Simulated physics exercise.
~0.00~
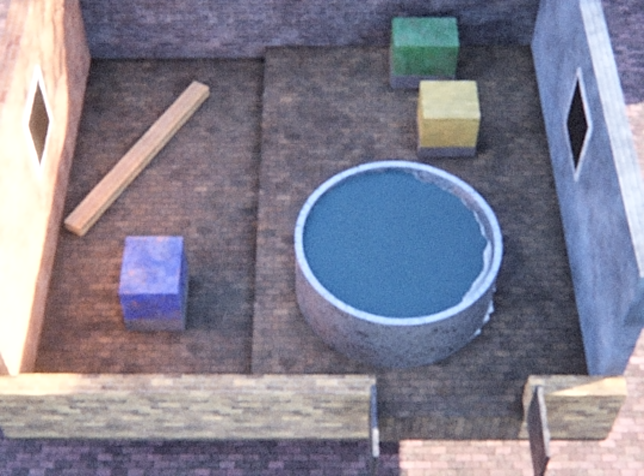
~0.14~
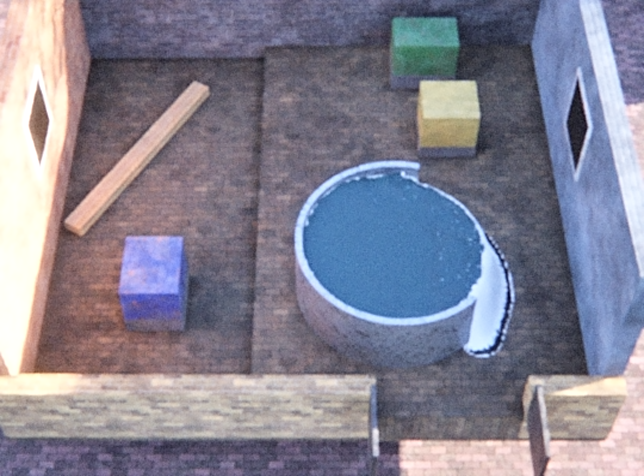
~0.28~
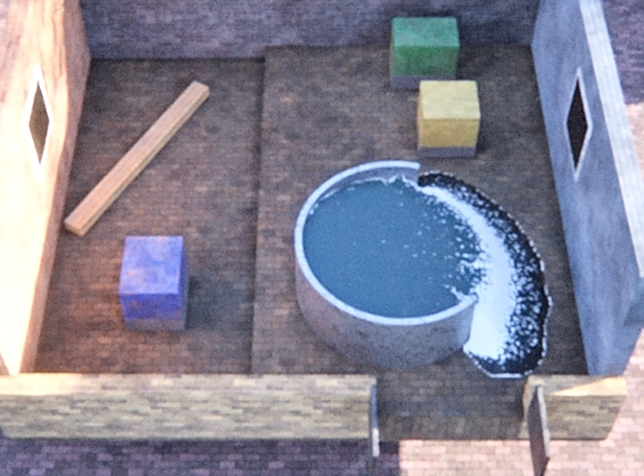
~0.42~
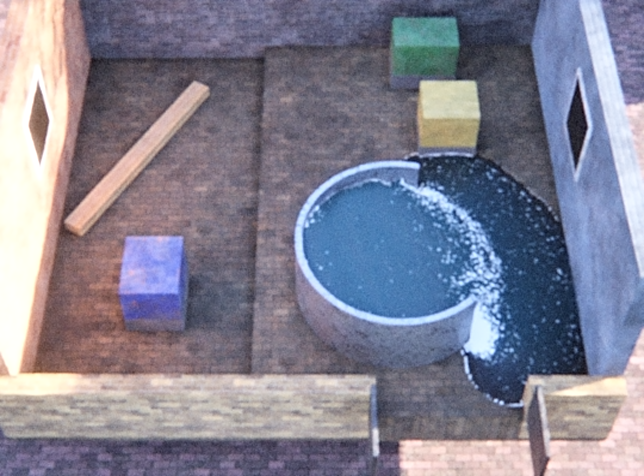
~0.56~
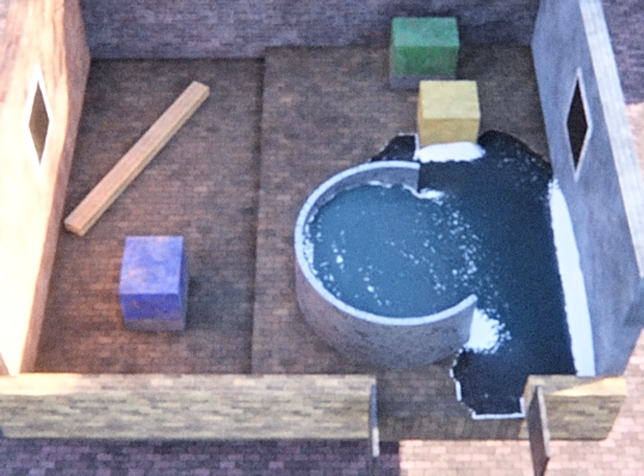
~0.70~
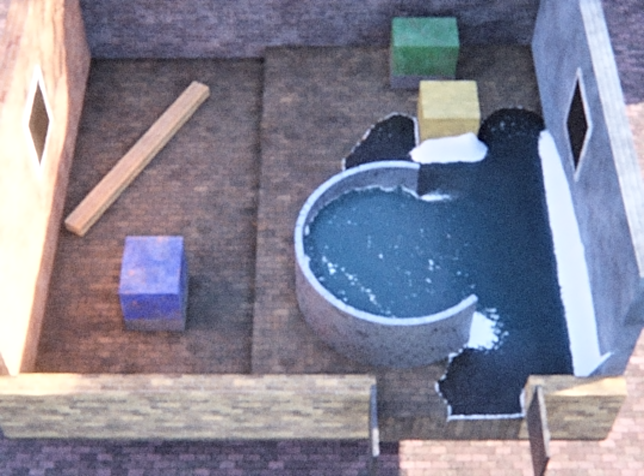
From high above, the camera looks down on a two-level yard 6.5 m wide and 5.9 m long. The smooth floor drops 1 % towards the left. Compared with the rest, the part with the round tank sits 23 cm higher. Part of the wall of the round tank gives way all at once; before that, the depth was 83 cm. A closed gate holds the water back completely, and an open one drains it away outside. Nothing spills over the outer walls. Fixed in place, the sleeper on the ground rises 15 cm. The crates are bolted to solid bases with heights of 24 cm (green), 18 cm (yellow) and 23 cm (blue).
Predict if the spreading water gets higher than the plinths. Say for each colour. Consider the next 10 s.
I would say the green crate ends up wet, the yellow crate ends up wet, the blue crate remains dry.
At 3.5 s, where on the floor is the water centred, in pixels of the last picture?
Around (437, 200).
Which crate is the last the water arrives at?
The blue one.
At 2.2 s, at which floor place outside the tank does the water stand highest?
Pixel (470, 51), about.
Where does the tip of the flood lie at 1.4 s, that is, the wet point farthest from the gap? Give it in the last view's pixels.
I'd put it close to (532, 51).
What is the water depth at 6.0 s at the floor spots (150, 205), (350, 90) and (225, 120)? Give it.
Roughly 9, 5 and 9 cm, in turn.
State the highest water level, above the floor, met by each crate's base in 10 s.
Peak readings (cm) - green: 42; yellow: 36; blue: 14.
After 1.4 s water covers 25 % of the floor and is deepest (54 cm) near (568, 258); green plinth reached, yellow plinth reached, blue plinth not reached.
After 2.2 s water covers 35 % of the floor and is deepest (50 cm) near (470, 51); green plinth reached, yellow plinth reached, blue plinth not reached.
After 3.5 s water covers 70 % of the floor and is deepest (38 cm) near (460, 68); green plinth reached, yellow plinth reached, blue plinth reached.
After 6.0 s water covers 90 % of the floor and is deepest (19 cm) near (195, 116); green plinth reached, yellow plinth reached, blue plinth reached.
After 10.0 s water covers 90 % of the floor and is deepest (17 cm) near (169, 394); highest at the green plinth 42 cm, highest at the yellow plinth 36 cm, highest at the blue plinth 14 cm.
